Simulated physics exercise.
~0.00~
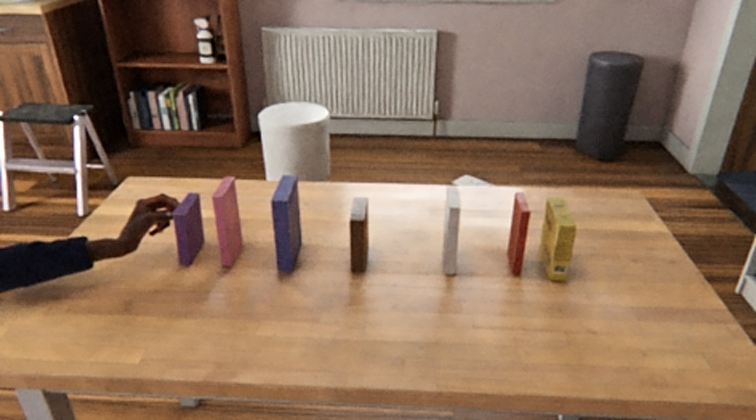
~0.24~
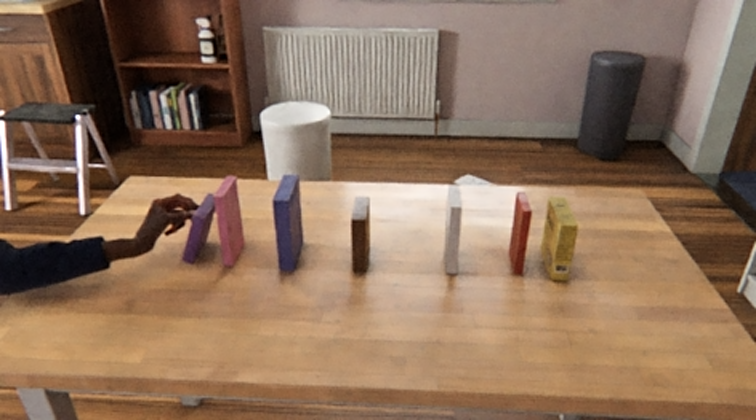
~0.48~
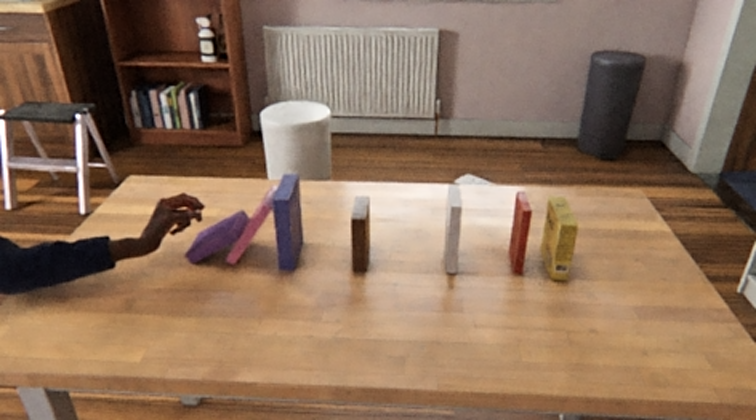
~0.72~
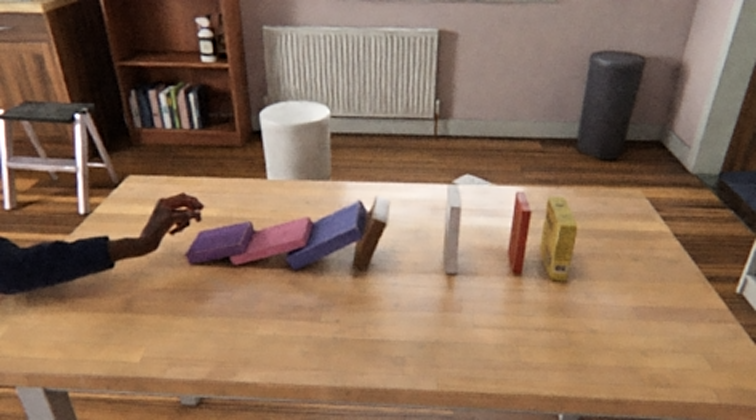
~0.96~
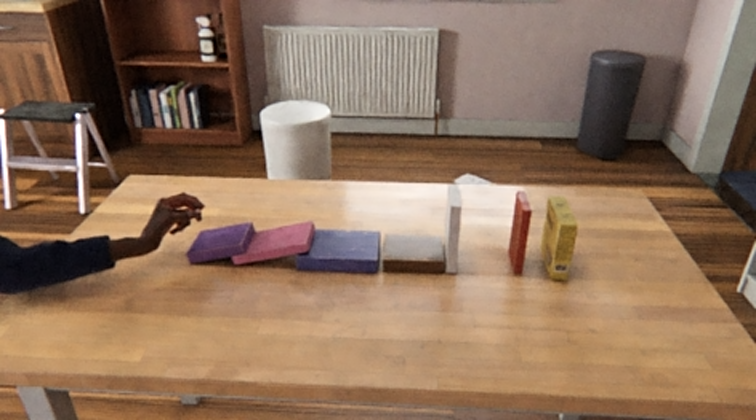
The clip opens on a wooden table where seven flat, upright objects stand in a spaced row, with a hand reaching in from the left to the purple one at that end. The hand tips the purple board to the right until it leans against the pink block, then stays still. The pink block tilts into the taller blue block as the purple board sinks. The blue block topples next and knocks the brown board over. At the end these four lie toppled, the brown one reaching the foot of the white board, while the white, red and yellow objects remain standing.
